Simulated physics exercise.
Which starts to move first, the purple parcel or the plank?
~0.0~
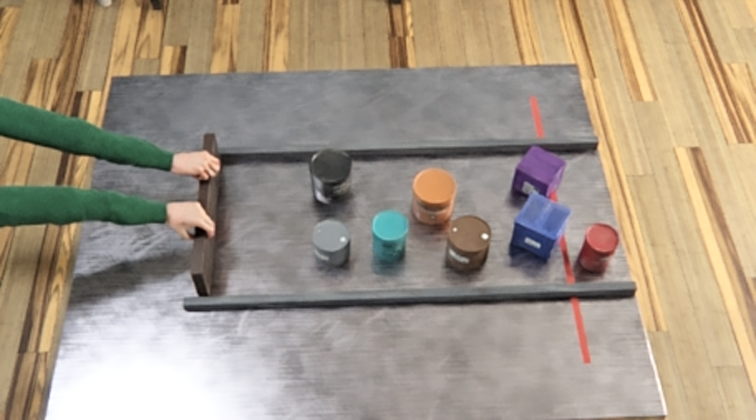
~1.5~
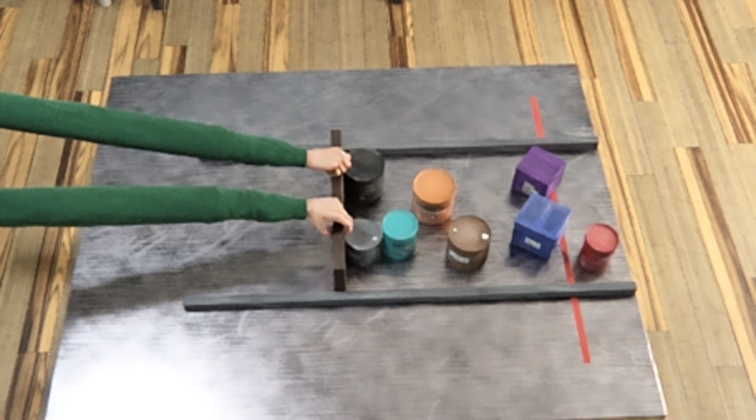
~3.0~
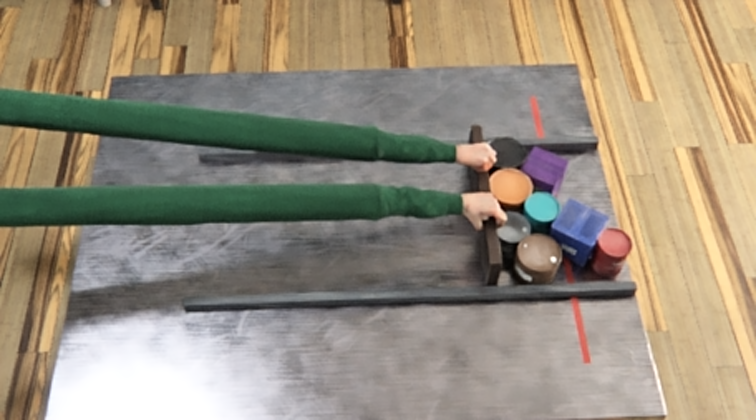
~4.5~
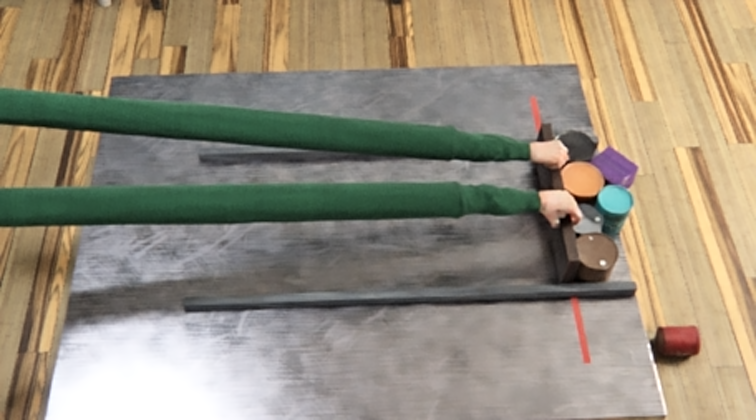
The plank starts to move first. The purple parcel only moves later, after the plank has pushed the pails to the right.
